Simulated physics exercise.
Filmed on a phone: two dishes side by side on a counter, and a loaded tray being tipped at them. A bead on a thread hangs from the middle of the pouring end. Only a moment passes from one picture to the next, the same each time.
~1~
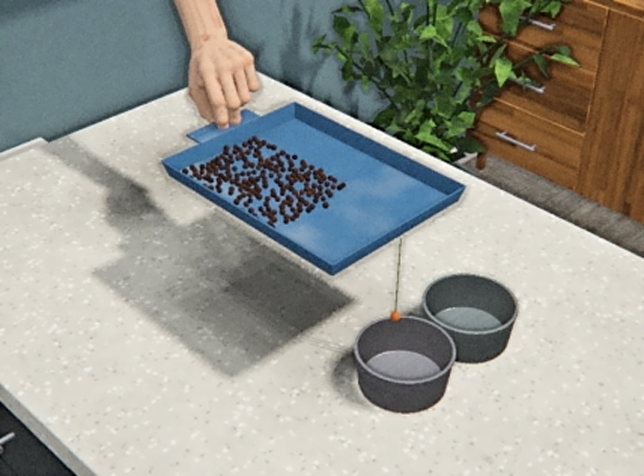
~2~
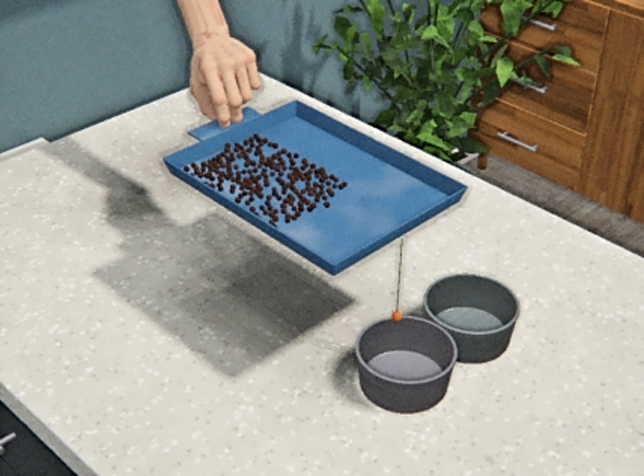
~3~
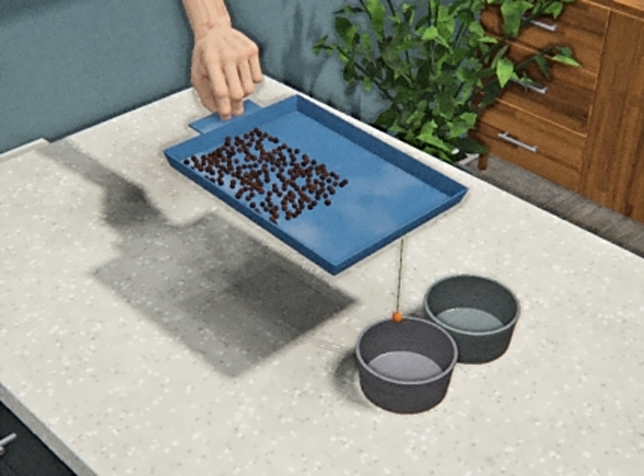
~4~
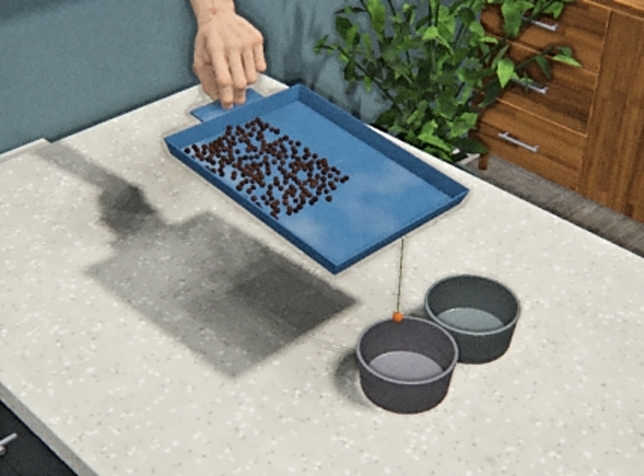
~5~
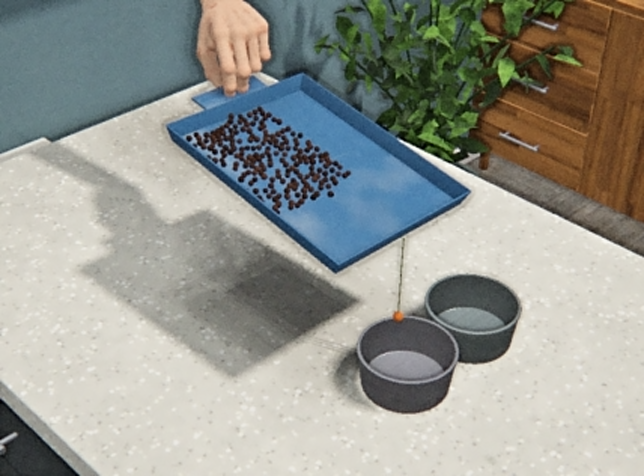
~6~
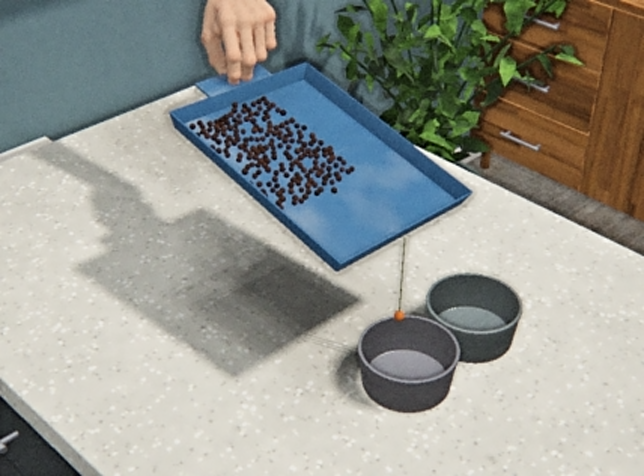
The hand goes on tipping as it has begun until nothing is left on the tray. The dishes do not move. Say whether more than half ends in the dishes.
In the dishes lies more than half of it.
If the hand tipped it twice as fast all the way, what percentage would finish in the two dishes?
Roughly 60 in a hundred.
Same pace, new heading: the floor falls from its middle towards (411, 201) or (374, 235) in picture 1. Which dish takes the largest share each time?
The first try: The right dish. The second: The left one.
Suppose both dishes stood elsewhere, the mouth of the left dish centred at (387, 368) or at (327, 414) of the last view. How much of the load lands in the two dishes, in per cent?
Near 90 % and 30 %.
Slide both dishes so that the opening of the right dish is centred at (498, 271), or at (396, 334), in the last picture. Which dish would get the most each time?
In turn: The left one; the dish on the right.
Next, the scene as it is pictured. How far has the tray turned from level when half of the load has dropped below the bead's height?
Near 100 degrees.
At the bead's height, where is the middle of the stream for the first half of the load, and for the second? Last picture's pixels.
Early half (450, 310), late half (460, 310).
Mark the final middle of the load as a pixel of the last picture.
Near (463, 345).
Shortly afterwards, tray tipped steeply; all but a few on the tray; only a few in the left dish; only a few in the right dish; only a few outside both; a little in the air.
Next, tray tipped right over; near half on the tray; a little in the left dish; a little in the right dish; a little outside both; near a quarter in the air.
Some moments later, tray tipped past a quarter turn; near a third in the left dish; near half in the right dish; a little outside both.
In the end, tray tipped past a quarter turn; near a third in the left dish; near half in the right dish; a little outside both.
